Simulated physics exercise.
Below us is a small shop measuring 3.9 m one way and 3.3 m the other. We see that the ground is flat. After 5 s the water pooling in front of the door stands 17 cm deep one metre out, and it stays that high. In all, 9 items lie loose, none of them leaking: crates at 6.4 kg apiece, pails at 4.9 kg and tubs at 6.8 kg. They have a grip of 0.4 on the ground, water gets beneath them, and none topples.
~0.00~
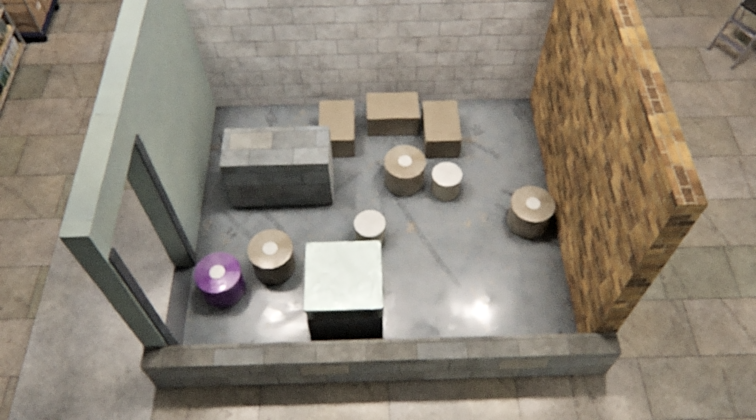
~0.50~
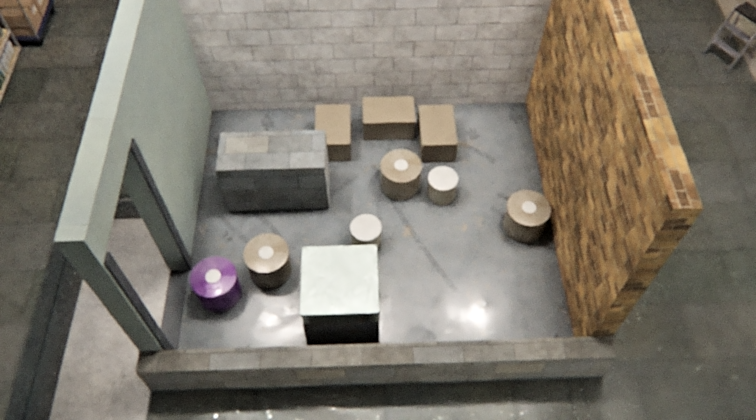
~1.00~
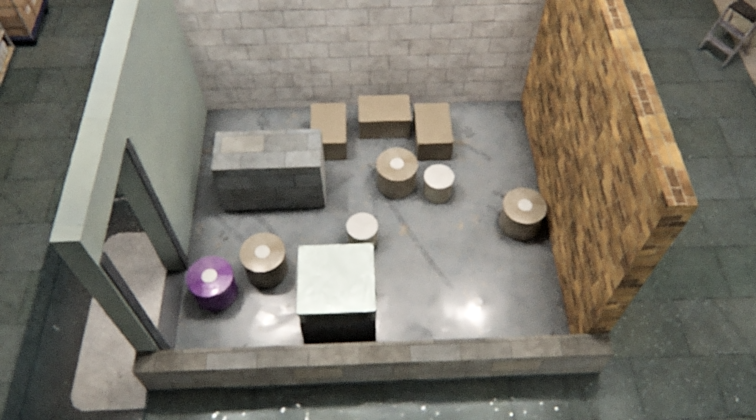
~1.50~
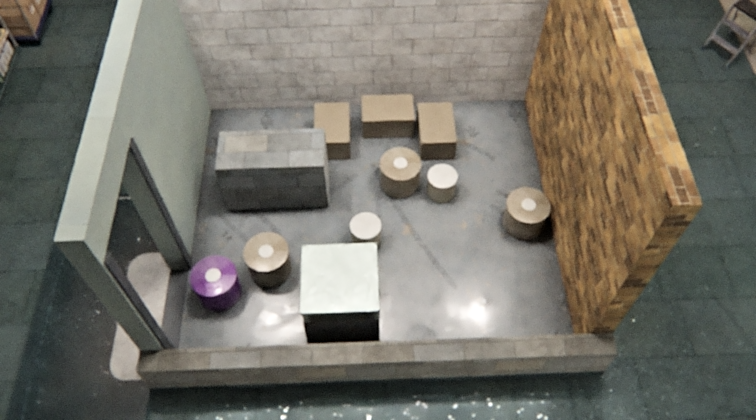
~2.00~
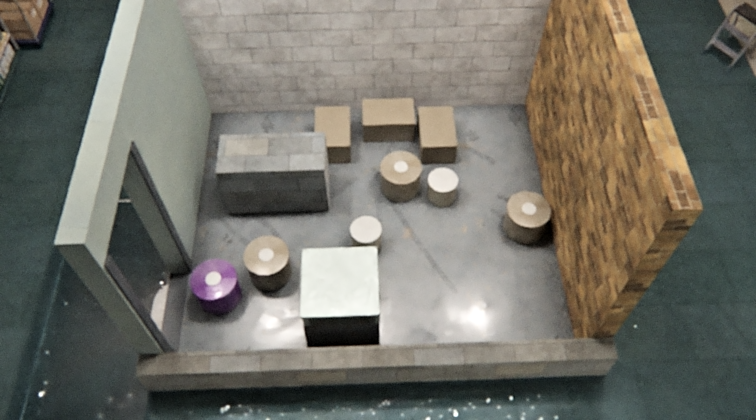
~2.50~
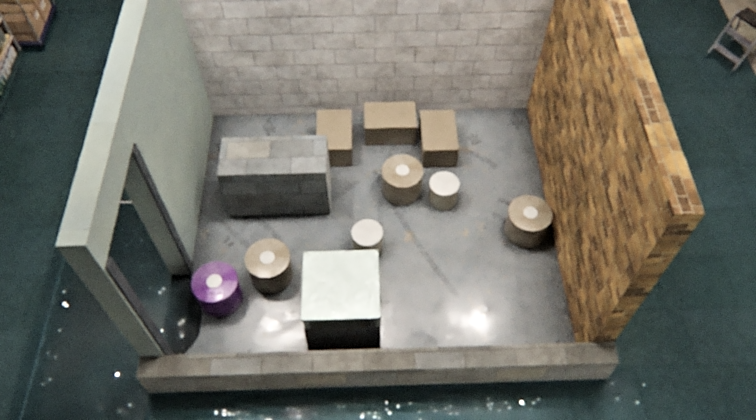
A small roofless shop with a patterned wooden wall on the right stood still as dark water spread over the ground outside and reached the doorway, while the tubs and crates inside stayed put.
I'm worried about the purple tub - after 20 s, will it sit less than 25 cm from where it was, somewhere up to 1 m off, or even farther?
Final distance: Above a metre.
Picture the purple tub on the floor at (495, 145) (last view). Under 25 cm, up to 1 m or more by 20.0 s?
So it journeys a long way.
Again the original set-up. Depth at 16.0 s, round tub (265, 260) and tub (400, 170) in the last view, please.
I'd put it at 8 cm and 9 cm respectively.
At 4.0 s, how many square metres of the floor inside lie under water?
About 1.5 m2.
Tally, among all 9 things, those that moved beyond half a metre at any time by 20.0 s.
Result: 9.
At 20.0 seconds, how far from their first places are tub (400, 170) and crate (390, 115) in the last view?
They've ended up 120 cm and 120 cm away, in that order.
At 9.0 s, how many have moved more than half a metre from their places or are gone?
By my reckoning, 3.
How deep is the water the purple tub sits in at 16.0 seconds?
7 cm or so.
After 4.0 s the purple tub is near (227, 278), 0.1 m from its start, aground; 0 afloat.
After 9.0 s the purple tub is near (466, 209), 2.7 m from its start, afloat; 4 afloat.
After 16.0 s the purple tub is near (471, 229), 2.6 m from its start, afloat; 9 afloat.
After 20.0 s the purple tub is near (498, 164), 3.2 m from its start, afloat; 9 afloat.
